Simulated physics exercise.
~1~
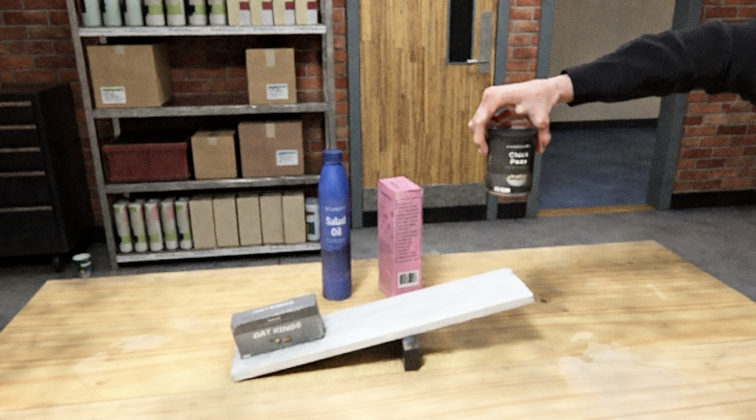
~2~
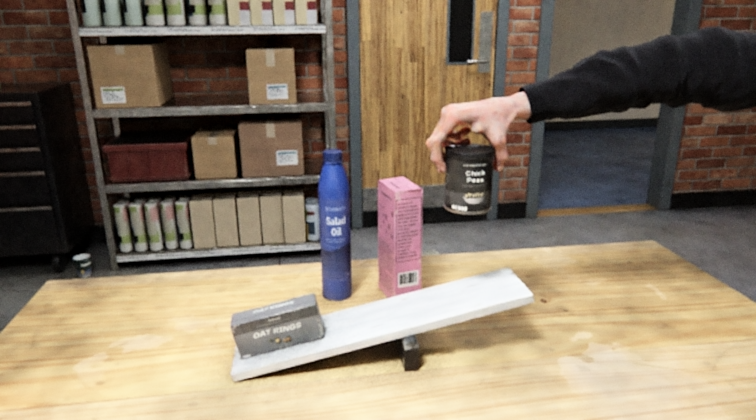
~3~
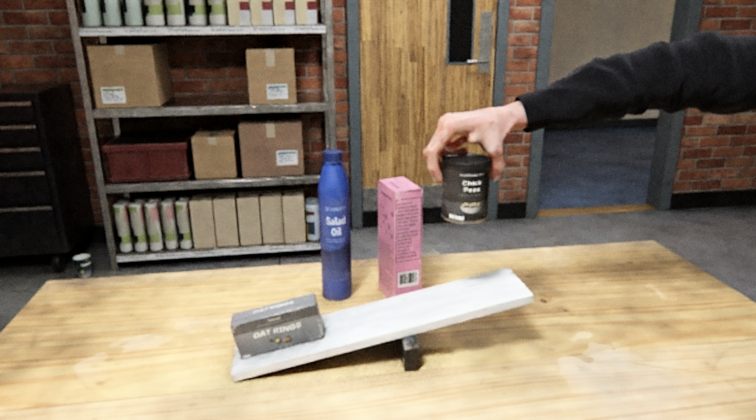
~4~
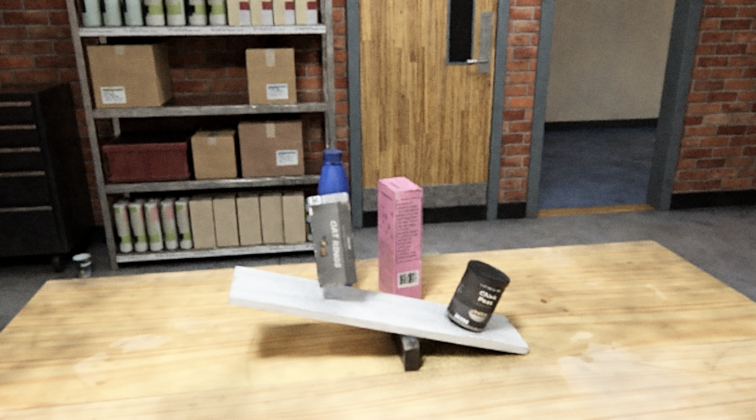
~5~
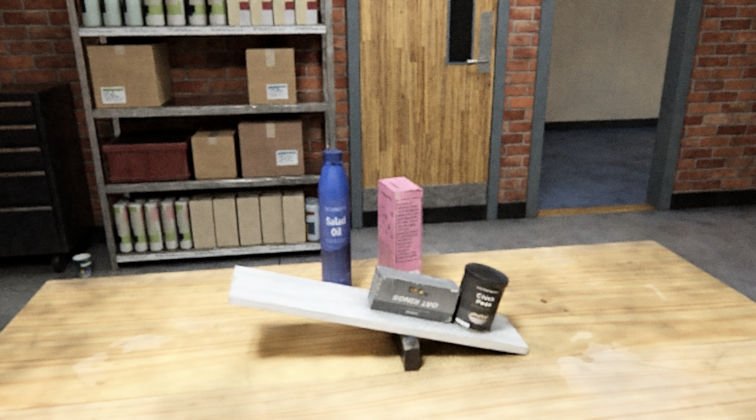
In a storeroom, a hand drops a black tin onto a plank's raised right end, tipping it and flipping the grey packet over.
